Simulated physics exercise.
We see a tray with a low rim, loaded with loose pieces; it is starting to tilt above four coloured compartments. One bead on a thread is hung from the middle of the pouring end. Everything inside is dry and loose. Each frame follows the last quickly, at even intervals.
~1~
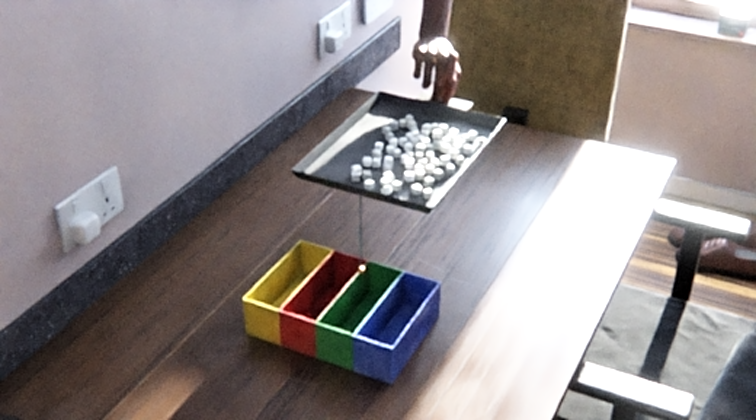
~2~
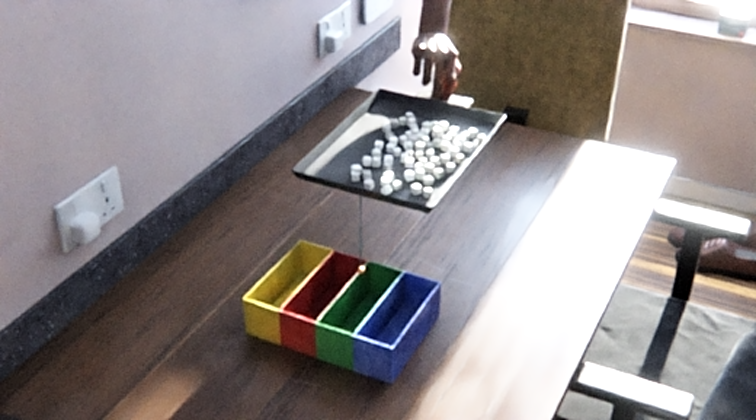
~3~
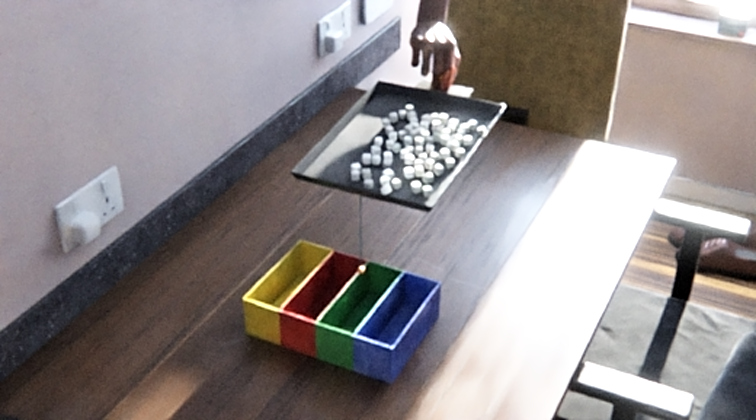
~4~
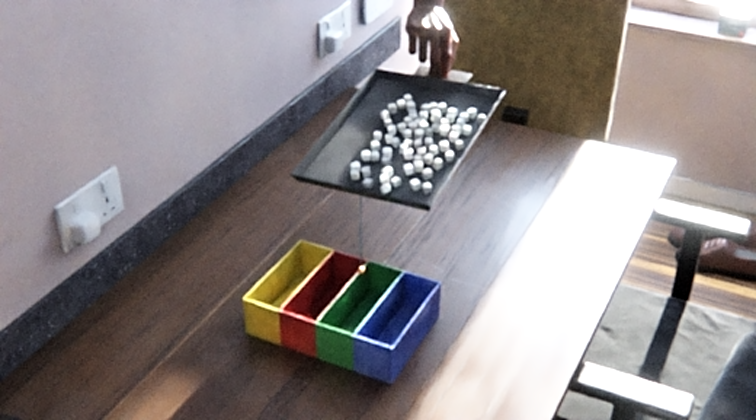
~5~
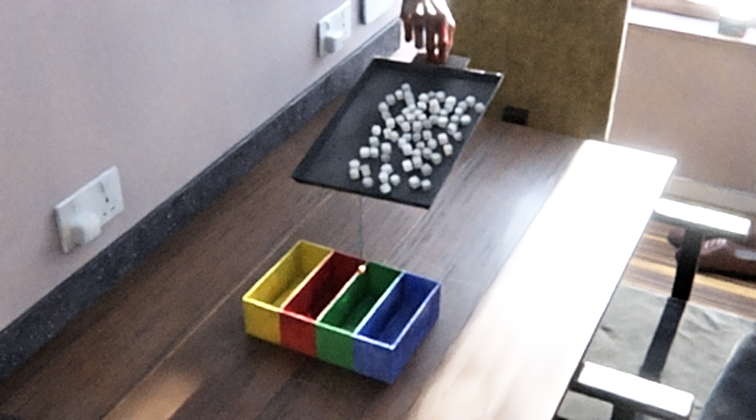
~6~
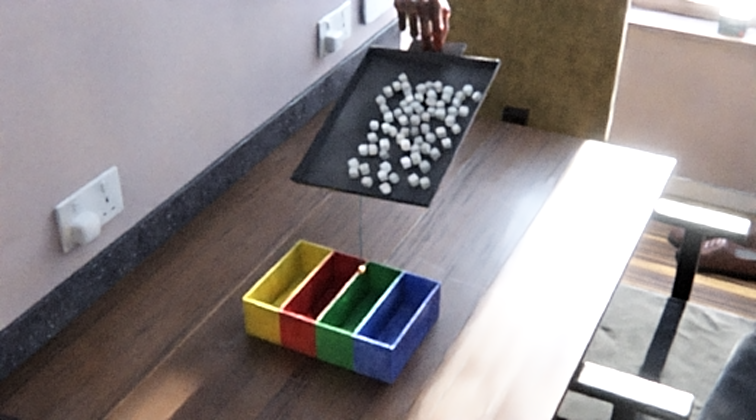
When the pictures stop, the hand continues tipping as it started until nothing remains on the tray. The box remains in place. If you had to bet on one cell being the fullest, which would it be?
I would bet on the yellow cell.
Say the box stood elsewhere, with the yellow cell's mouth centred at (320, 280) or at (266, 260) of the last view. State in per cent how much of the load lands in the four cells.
It would be roughly 50 per cent for the first and roughly 90 per cent for the second.
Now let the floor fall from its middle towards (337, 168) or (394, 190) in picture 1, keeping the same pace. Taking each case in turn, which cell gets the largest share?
Case 1 - that yellow cell. Case 2 - blue.
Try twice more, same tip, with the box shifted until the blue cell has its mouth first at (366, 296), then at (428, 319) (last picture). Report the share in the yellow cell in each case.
Trial 1 around 10 percent, trial 2 around 30 percent.
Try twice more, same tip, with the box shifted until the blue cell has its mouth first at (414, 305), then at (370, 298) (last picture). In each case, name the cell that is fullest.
First try: The yellow one. Second try: The red cell.
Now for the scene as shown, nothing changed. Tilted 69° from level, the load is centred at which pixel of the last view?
(329, 197).
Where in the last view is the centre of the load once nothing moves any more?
Somewhere around (292, 319) in the final view.
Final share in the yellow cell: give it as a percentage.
It comes to about 50 per cent of the load.
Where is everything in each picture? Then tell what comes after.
The first frame shows corners of the pouring end at (297, 169) and (430, 204), level; middle of the load at (420, 149), sugar cubes; bead on its thread at (361, 270); yellow cell at (262, 318); red cell at (298, 330); green cell at (335, 343); blue cell at (373, 356).
The second frame shows corners of the pouring end at (297, 169) and (430, 204), level; middle of the load at (420, 147).
The third frame shows corners of the pouring end at (297, 170) and (429, 203), tipped barely, lowest at the left corner; middle of the load at (420, 142).
The fourth frame shows corners of the pouring end at (296, 172) and (428, 202), tipped a little, lowest at the left corner; middle of the load at (419, 134).
The fifth frame shows corners of the pouring end at (296, 174) and (427, 201), tipped clearly, lowest at the left corner; middle of the load at (417, 127).
The sixth frame shows corners of the pouring end at (296, 176) and (426, 201), tipped clearly, lowest at the left corner; middle of the load at (415, 120); yellow cell at (262, 318); red cell at (298, 330); green cell at (335, 343); blue cell at (373, 356).
Soon, tray tipped steeply; about two thirds on the tray; about a third falling or outside the box.
A while on, tray tipped past a quarter turn; about half in the yellow cell; about a quarter in the red cell; about a quarter in the green cell; a small part in the blue cell; a small part falling or outside the box.
Towards the end, tray tipped past a quarter turn; about half in the yellow cell; about a quarter in the red cell; about a quarter in the green cell; a small part in the blue cell; a small part falling or outside the box.
Finally, tray tipped past a quarter turn; about half in the yellow cell; about a quarter in the red cell; about a quarter in the green cell; a small part in the blue cell; a small part outside the box.
